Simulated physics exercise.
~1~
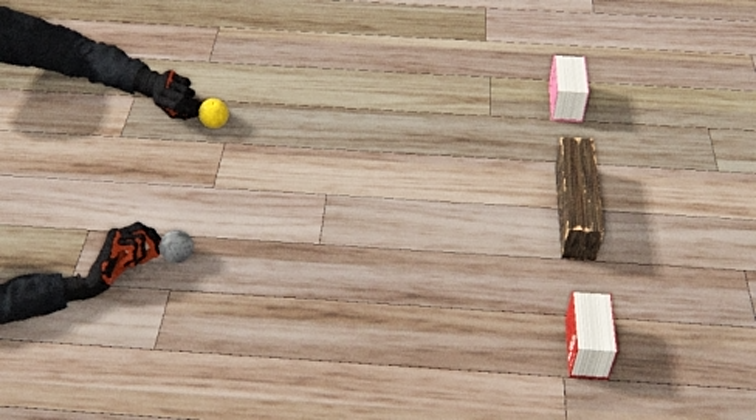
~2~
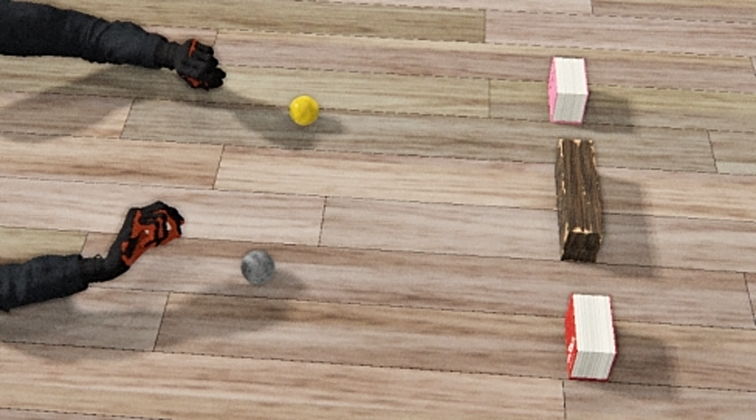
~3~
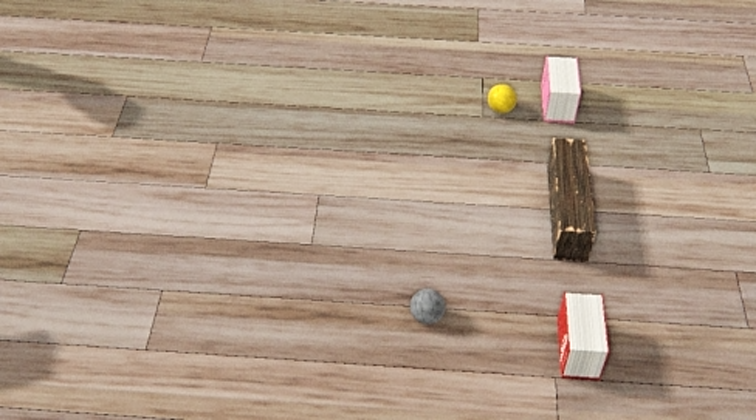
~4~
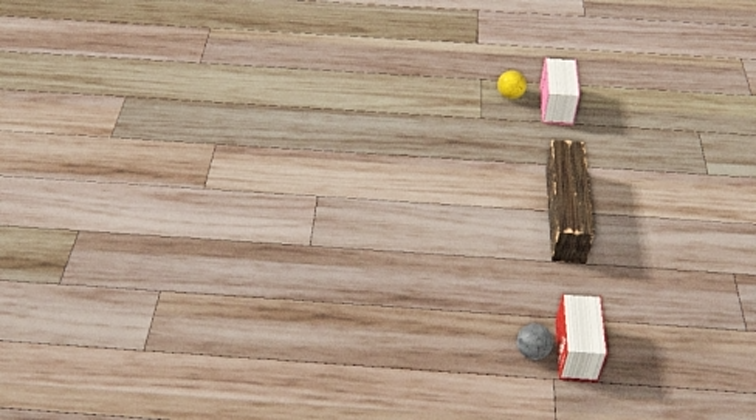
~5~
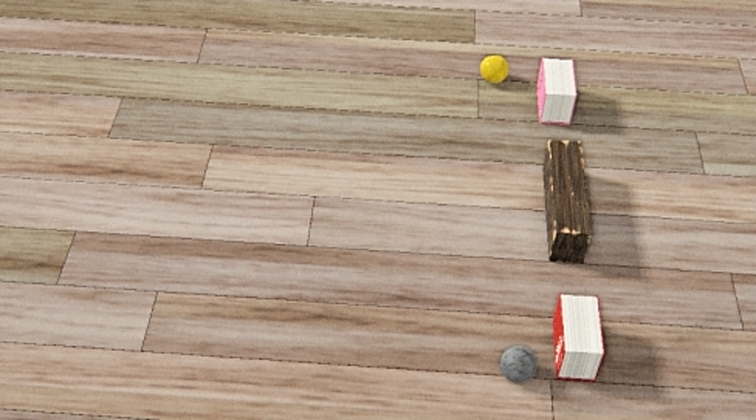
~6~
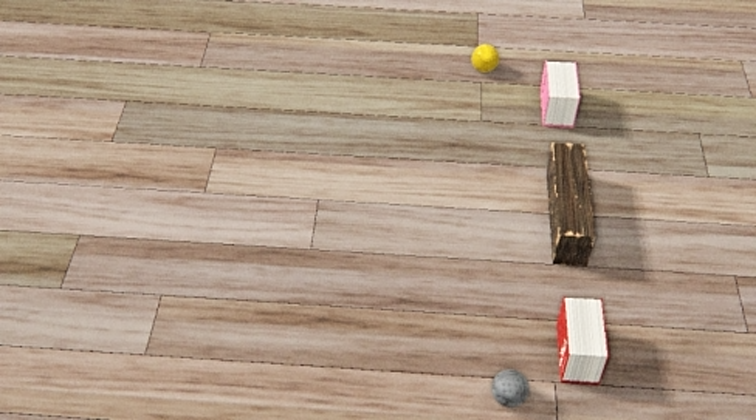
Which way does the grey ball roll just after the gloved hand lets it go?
The grey ball rolls to the right, towards the red book.
